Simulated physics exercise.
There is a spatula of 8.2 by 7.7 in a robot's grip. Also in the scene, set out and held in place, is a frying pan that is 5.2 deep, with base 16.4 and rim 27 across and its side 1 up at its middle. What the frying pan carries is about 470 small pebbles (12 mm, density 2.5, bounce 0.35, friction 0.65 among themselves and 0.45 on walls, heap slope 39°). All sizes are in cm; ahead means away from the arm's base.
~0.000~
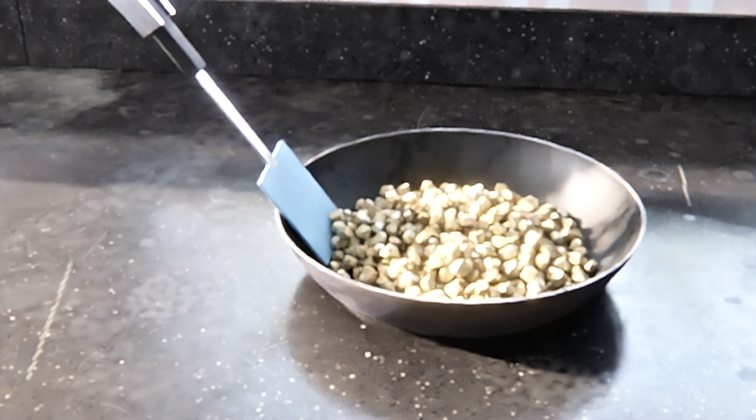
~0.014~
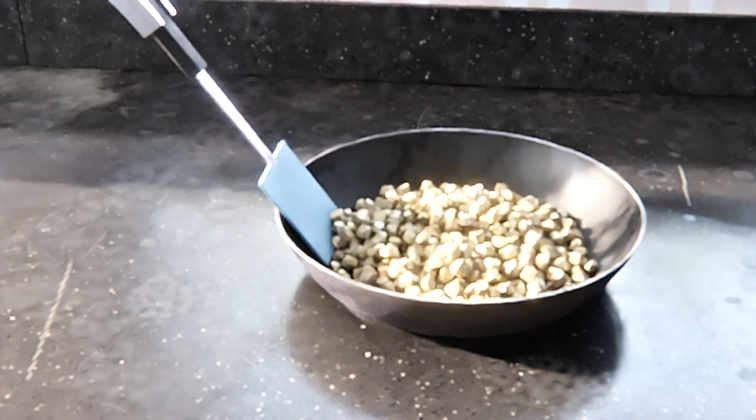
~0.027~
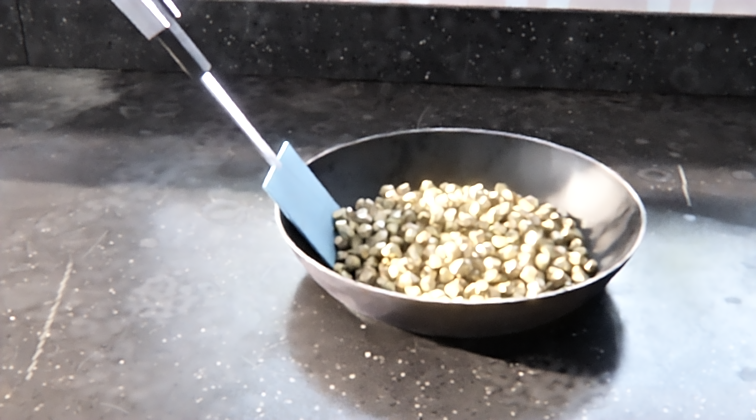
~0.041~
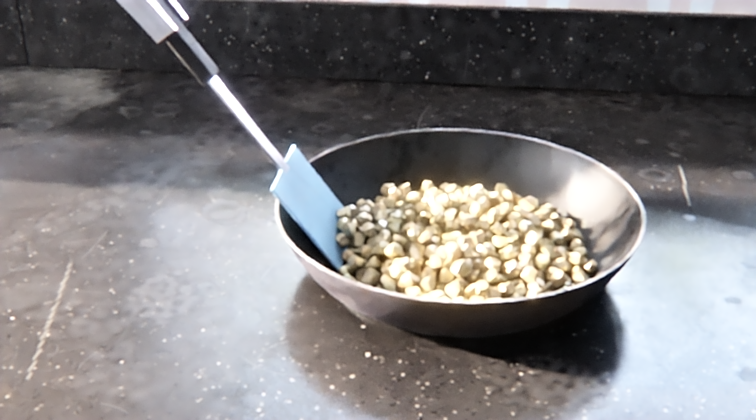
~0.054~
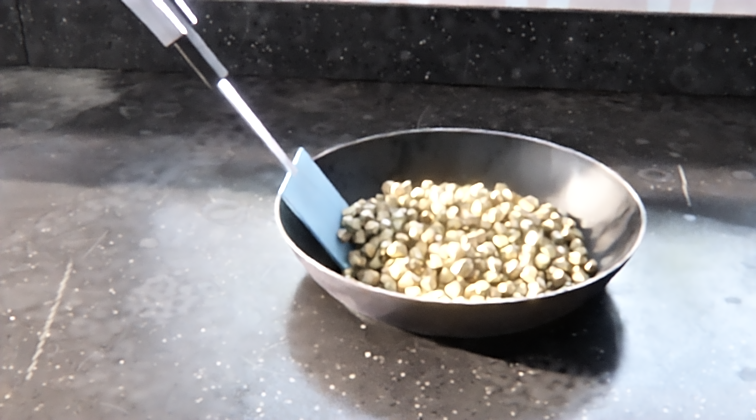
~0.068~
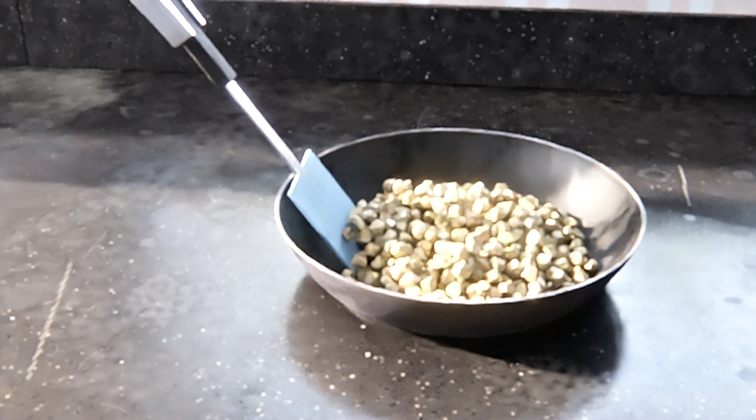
A blue spatula moves slightly right inside a dark frying pan, nudging the heaped small pebbles.
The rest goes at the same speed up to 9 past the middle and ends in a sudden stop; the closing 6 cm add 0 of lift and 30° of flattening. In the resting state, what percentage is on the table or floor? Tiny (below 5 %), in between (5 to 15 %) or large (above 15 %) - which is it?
Tiny, so below 5 %.
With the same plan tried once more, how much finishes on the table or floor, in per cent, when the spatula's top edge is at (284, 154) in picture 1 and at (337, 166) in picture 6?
My guess would be close to 10 per cent.
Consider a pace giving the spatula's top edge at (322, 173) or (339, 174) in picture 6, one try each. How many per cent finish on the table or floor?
Respectively, around 5 and 10 per cent.
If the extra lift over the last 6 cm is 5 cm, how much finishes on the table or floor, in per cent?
I'd say close to 5 per cent.
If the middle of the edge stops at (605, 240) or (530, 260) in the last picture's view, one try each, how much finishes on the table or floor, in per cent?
The two tries give near 15 and near 0 in a hundred.
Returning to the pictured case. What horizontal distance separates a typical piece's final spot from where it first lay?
Some 5 cm.
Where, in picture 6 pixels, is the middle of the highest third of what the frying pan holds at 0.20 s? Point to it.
Estimated point: Close to (528, 235).
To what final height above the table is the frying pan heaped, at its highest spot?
Roughly 7.5 centimetres.
After 0.20 s, sloping 54°, highest piece 5 above the table; 473 in the frying pan.
After 0.34 s, sloping 44°, highest piece 7 above the table; 473 in the frying pan.
After 0.60 s, sloping 24°, highest piece 8 above the table; 460 in the frying pan, 12 on the table or floor, 1 on the blade or in flight.
After 1.65 s, sloping 24°, highest piece 8 above the table; 460 in the frying pan, 13 on the table or floor.
At rest, 460 in the frying pan, 13 on the table or floor. That is 3 % on the table or floor.
